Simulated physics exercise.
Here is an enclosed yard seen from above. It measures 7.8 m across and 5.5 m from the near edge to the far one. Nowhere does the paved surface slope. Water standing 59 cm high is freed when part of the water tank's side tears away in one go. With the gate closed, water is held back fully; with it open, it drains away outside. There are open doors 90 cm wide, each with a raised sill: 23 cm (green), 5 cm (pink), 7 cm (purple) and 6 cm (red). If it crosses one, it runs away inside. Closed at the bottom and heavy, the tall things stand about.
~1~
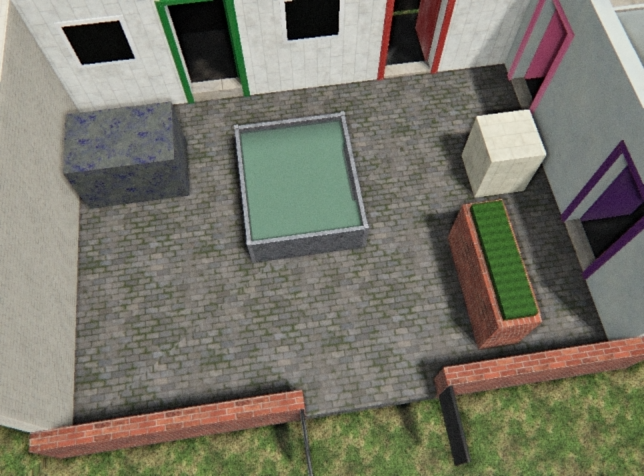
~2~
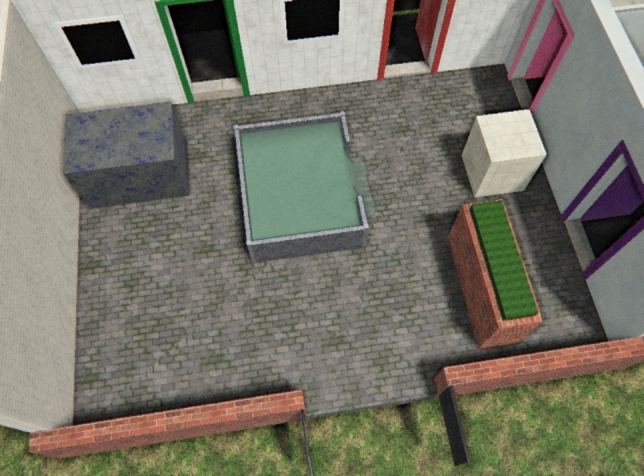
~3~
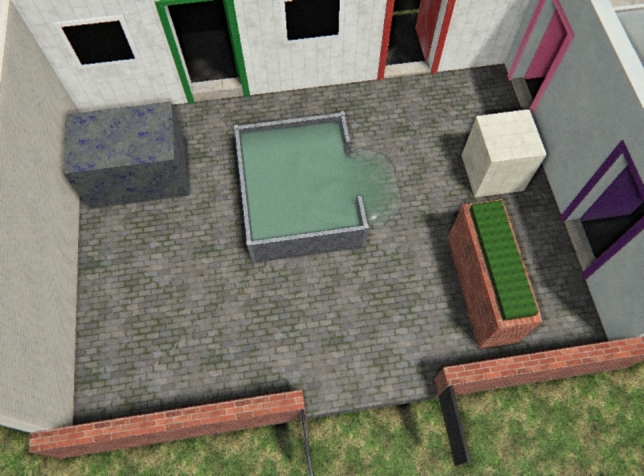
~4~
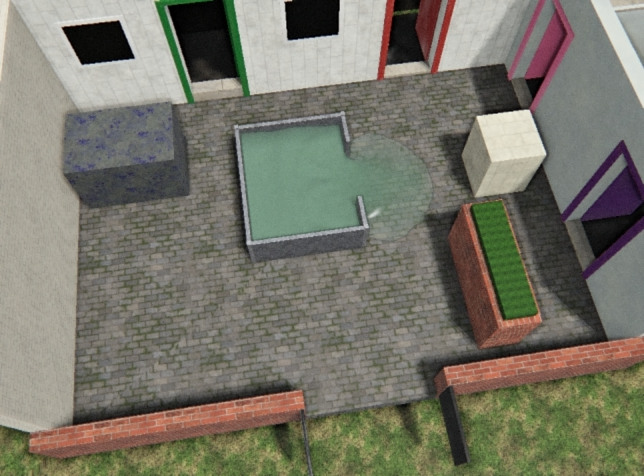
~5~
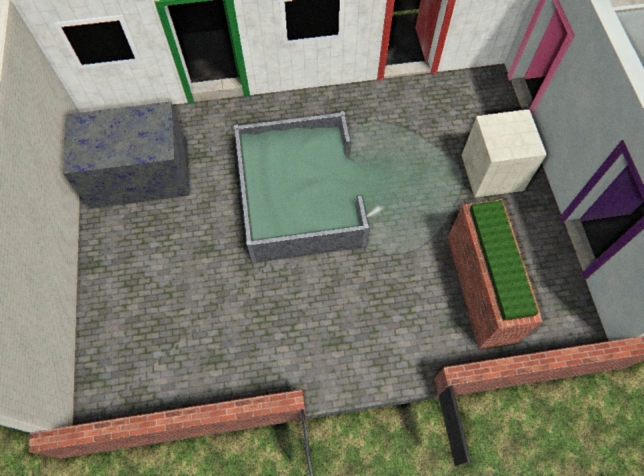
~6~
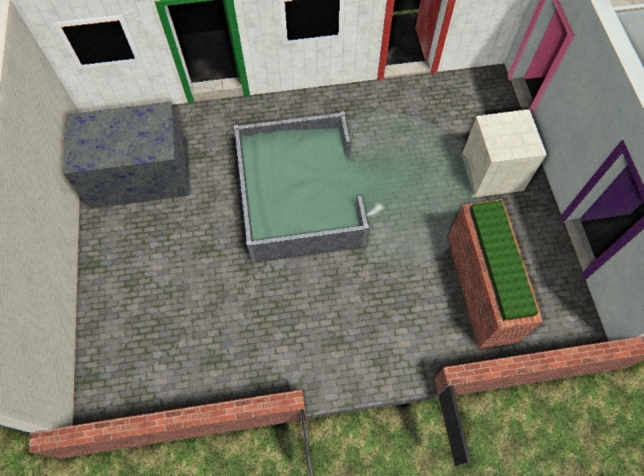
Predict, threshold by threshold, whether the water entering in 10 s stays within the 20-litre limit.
At the green door the inflow will be within bounds; at the pink door the inflow will be out of bounds; at the purple door the inflow will be out of bounds; at the red door the inflow will be out of bounds.
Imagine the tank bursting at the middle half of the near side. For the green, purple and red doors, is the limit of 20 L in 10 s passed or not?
Outcomes - green: Not exceeded, purple: Not exceeded, red: Not exceeded.
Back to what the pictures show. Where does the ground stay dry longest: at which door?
It's the green door.
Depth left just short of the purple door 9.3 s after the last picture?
It's about 7.0 cm.
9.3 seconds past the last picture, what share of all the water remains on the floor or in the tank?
76 %.
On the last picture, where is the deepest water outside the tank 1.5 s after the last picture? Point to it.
Roughly (492, 71).
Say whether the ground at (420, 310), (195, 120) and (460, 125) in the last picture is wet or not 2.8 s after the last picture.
Going in order, covered, then clear, then covered.
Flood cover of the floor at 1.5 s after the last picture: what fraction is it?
Near 30 per cent is wet.
Then, 0.7 s after the last picture water covers 20 % of the floor and is deepest (32 cm) near (466, 176); green door not reached, pink door 5 cm at the sill, 0 L in, purple door not reached, red door not reached.
Then, 1.5 s after the last picture water covers 30 % of the floor and is deepest (32 cm) near (492, 71); green door not reached, pink door 11 cm at the sill, 39 L in, purple door 13 cm at the sill, 25 L in, red door 7 cm at the sill, 1 L in.
Then, 2.8 s after the last picture water covers 35 % of the floor and is deepest (20 cm) near (456, 177); green door not reached, pink door 16 cm at the sill, 121 L in, purple door 12 cm at the sill, 64 L in, red door 8 cm at the sill, 3 L in.
Then, 5.3 s after the last picture water covers 55 % of the floor and is deepest (14 cm) near (446, 76); green door not reached, pink door 11 cm at the sill, 214 L in, purple door 9 cm at the sill, 83 L in, red door 9 cm at the sill, 9 L in.
Then, 9.3 s after the last picture water covers 80 % of the floor and is deepest (11 cm) near (606, 351); green door 3 cm at the sill, 0 L in, pink door 6 cm at the sill, 253 L in, purple door 7 cm at the sill, 97 L in, red door 8 cm at the sill, 40 L in.
